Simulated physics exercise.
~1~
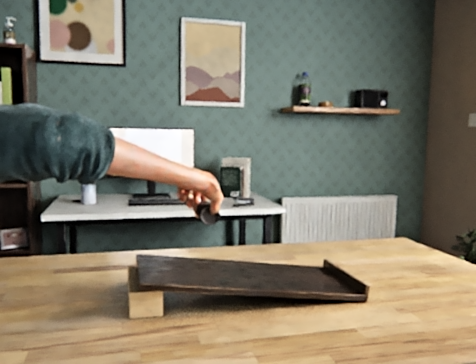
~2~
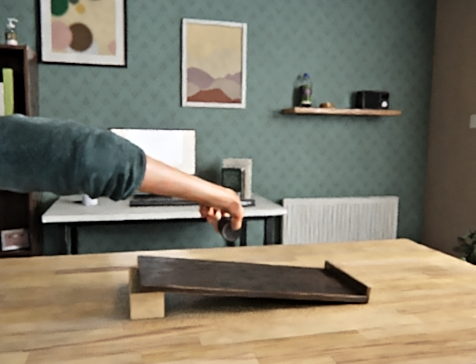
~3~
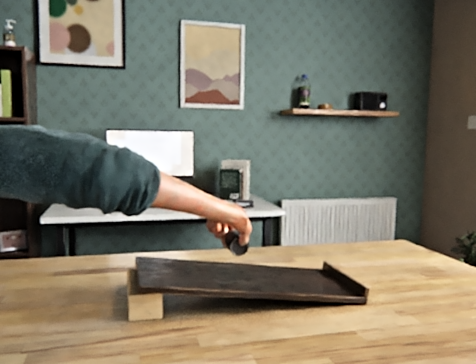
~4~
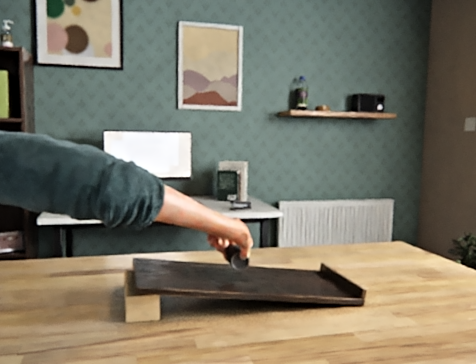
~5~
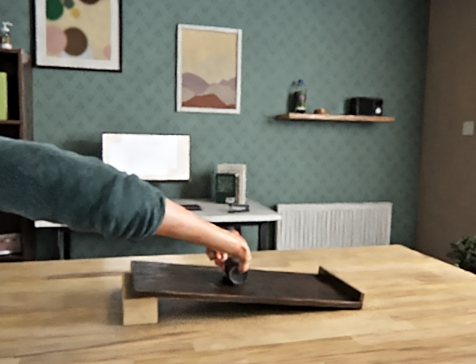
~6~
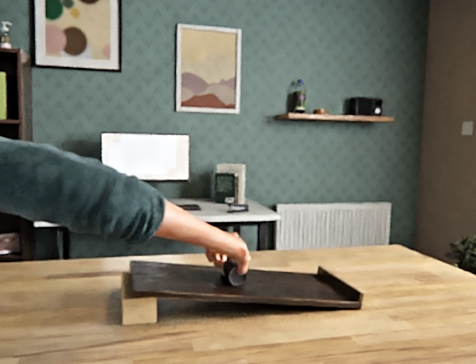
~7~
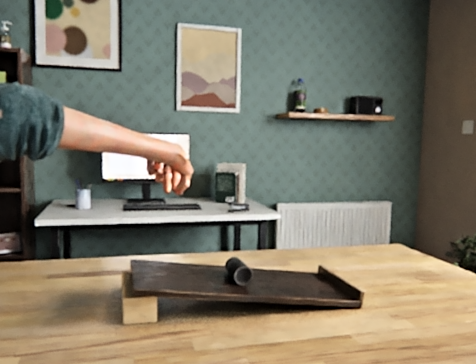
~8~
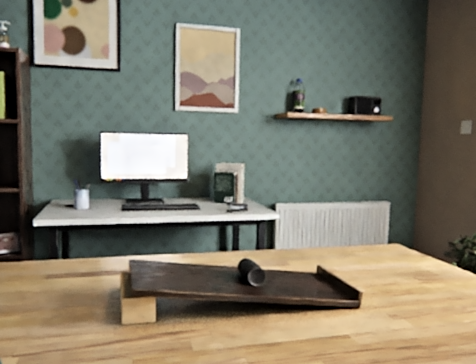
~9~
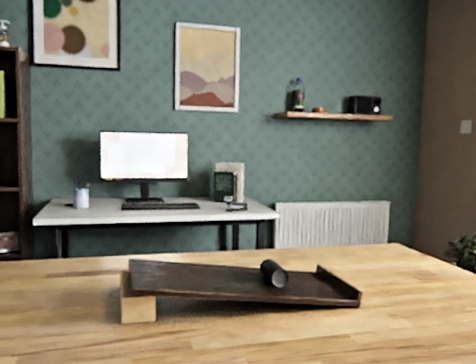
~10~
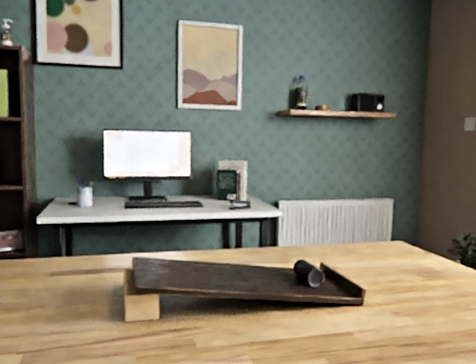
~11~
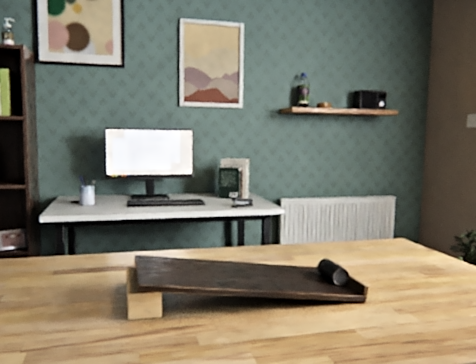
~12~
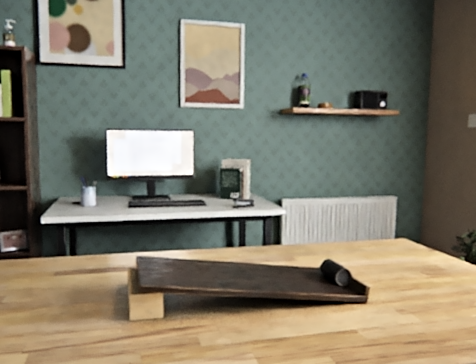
A hand setting a small black cylinder on a tilted dark board and letting go, the cylinder rolling down right to the raised edge.
